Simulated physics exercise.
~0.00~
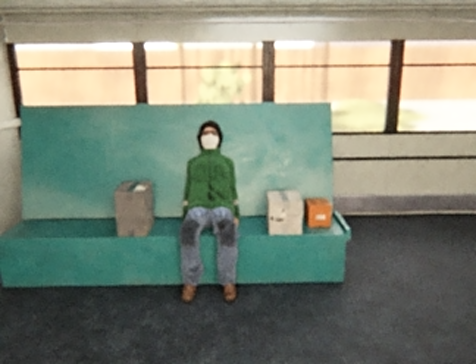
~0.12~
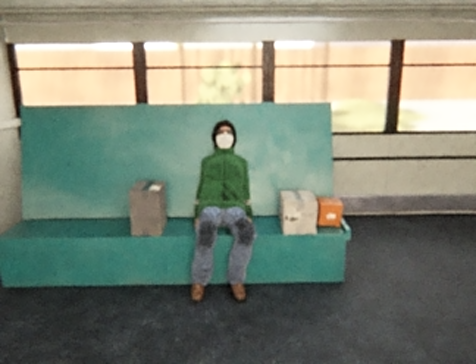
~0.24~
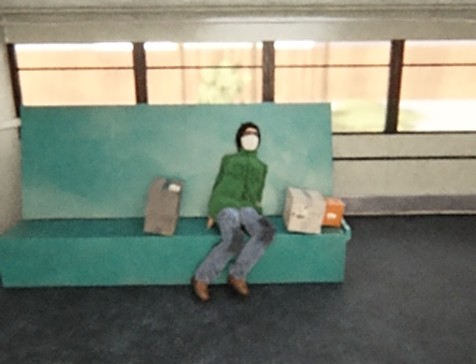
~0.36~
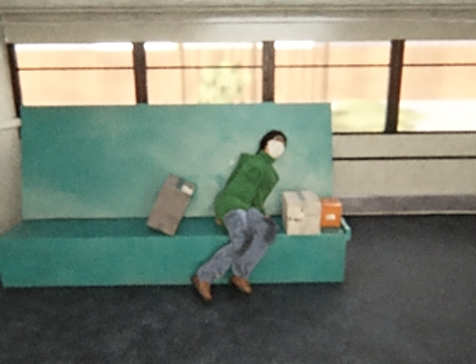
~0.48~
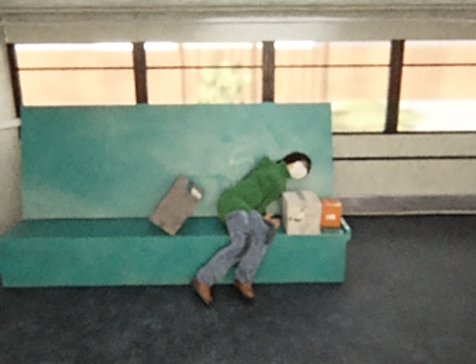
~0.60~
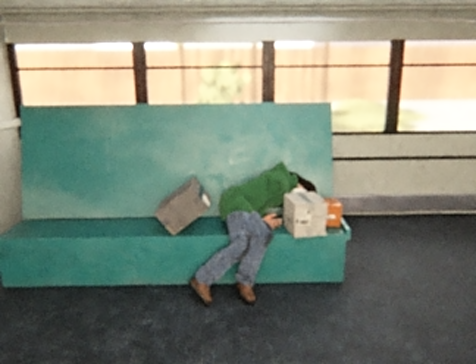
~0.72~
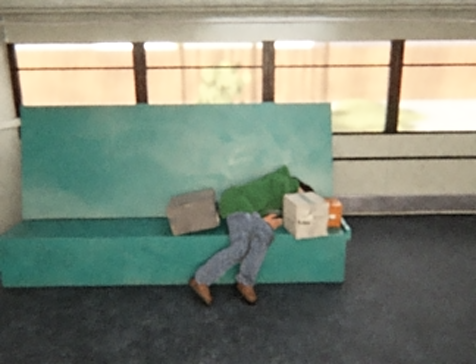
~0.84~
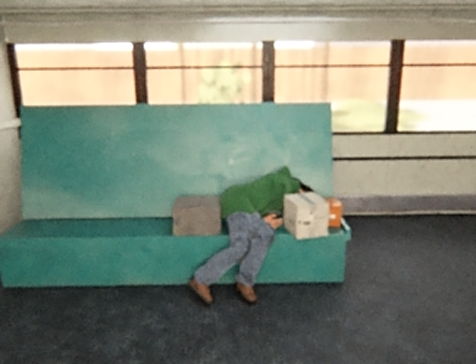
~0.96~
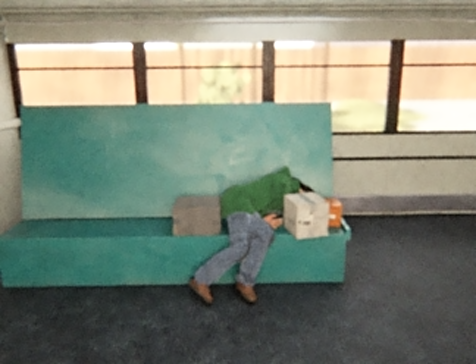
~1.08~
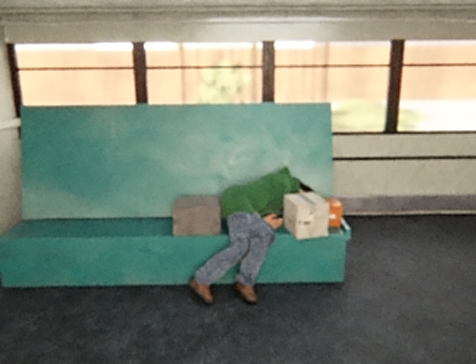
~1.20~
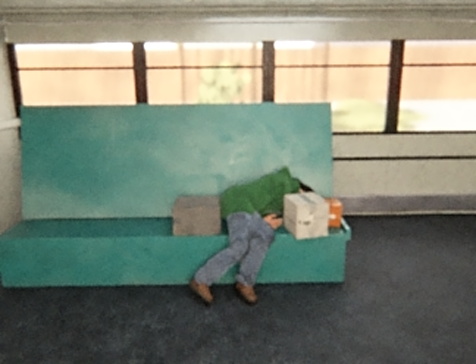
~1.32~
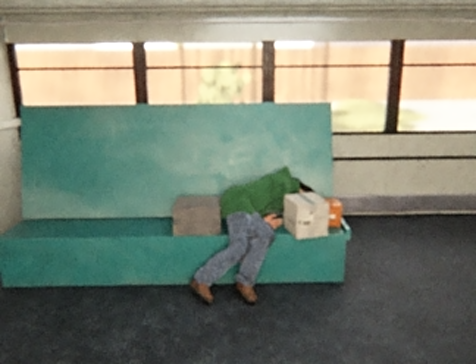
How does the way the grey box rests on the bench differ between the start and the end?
At the start the grey box stands upright on the bench. By the end it lies on its side.
